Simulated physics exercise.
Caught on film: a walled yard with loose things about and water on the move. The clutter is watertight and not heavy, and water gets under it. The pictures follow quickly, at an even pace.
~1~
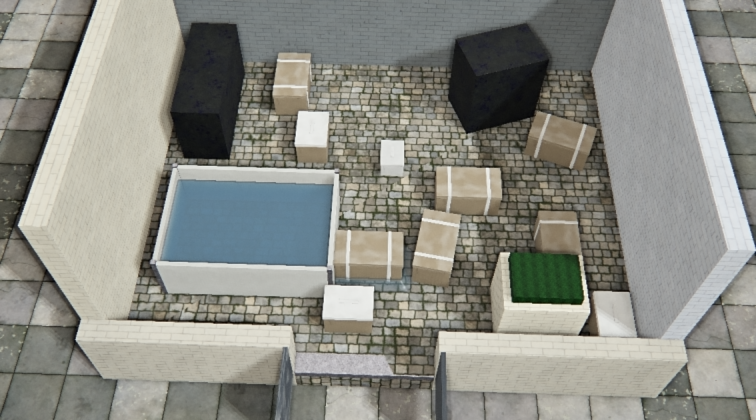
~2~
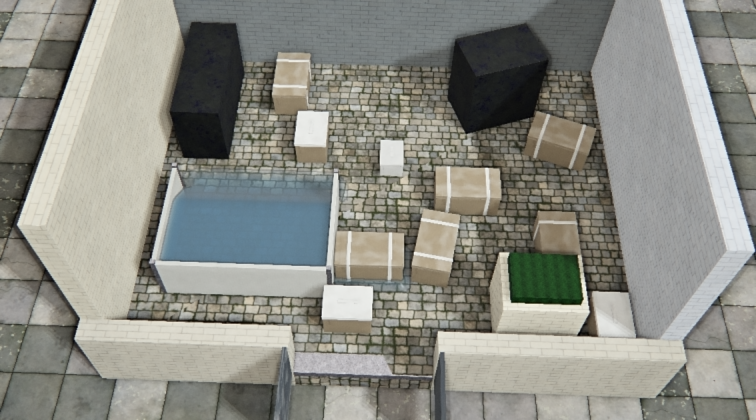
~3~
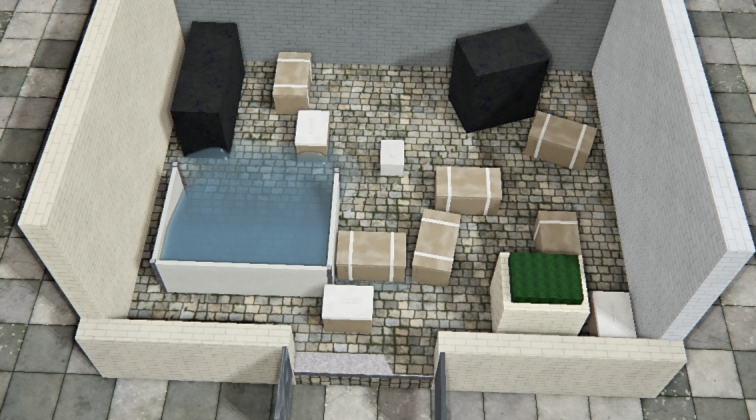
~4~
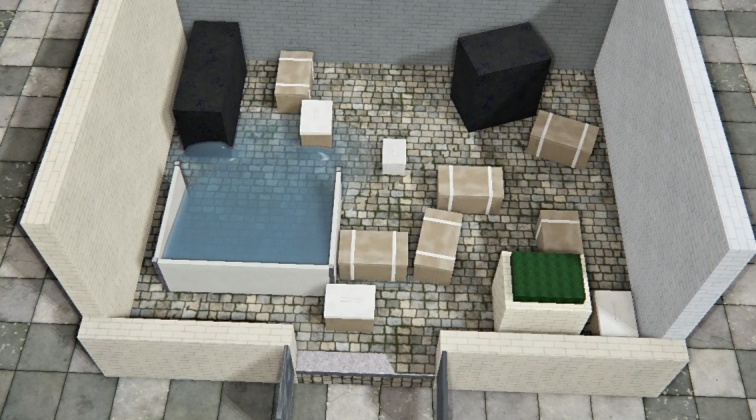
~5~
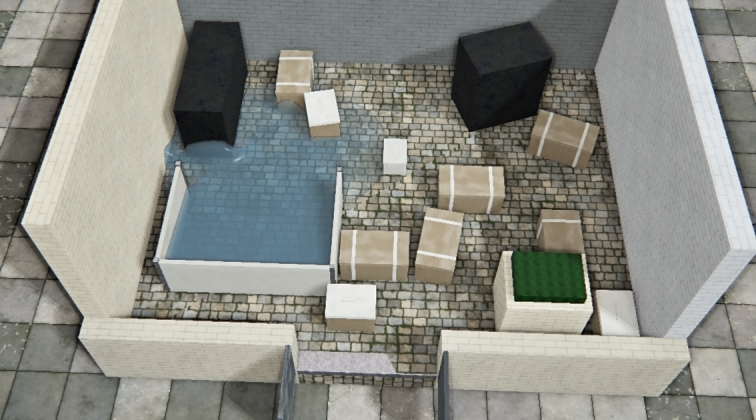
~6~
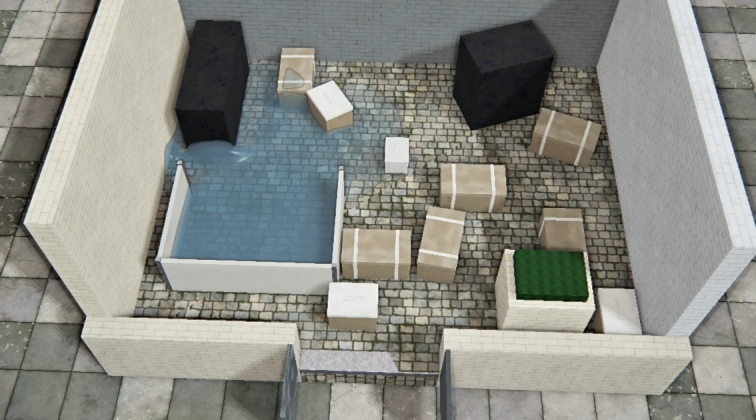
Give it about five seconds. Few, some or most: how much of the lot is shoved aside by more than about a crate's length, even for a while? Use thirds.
That comes to not even a third.
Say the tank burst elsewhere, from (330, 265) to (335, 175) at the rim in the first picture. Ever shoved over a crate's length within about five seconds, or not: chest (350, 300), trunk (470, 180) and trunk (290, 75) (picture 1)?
In that order: No, swept aside, no.
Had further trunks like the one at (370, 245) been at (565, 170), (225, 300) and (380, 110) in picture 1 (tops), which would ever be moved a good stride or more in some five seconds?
In that order: Under that, no, pushed that far.
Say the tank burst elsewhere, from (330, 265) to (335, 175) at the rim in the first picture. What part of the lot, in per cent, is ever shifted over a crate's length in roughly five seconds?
Close to 50 %.
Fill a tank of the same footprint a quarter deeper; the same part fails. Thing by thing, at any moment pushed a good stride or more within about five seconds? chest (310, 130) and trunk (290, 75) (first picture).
As listed: That far or more, yes.
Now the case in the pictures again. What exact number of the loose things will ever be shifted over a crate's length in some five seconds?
The number is 2.
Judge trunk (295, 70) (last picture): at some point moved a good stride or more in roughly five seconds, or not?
My call: Moved that far.
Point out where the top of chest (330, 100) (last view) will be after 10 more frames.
Roughly at (444, 55).
A moment on, 1 of 10 are well off their spots; 0 afloat.
Next, 1 of 10 are well off their spots; 2 afloat.
Later, 2 of 10 are well off their spots; 2 afloat.
In the end, 2 of 10 are well off their spots, and 2 have been at some point; 2 afloat.
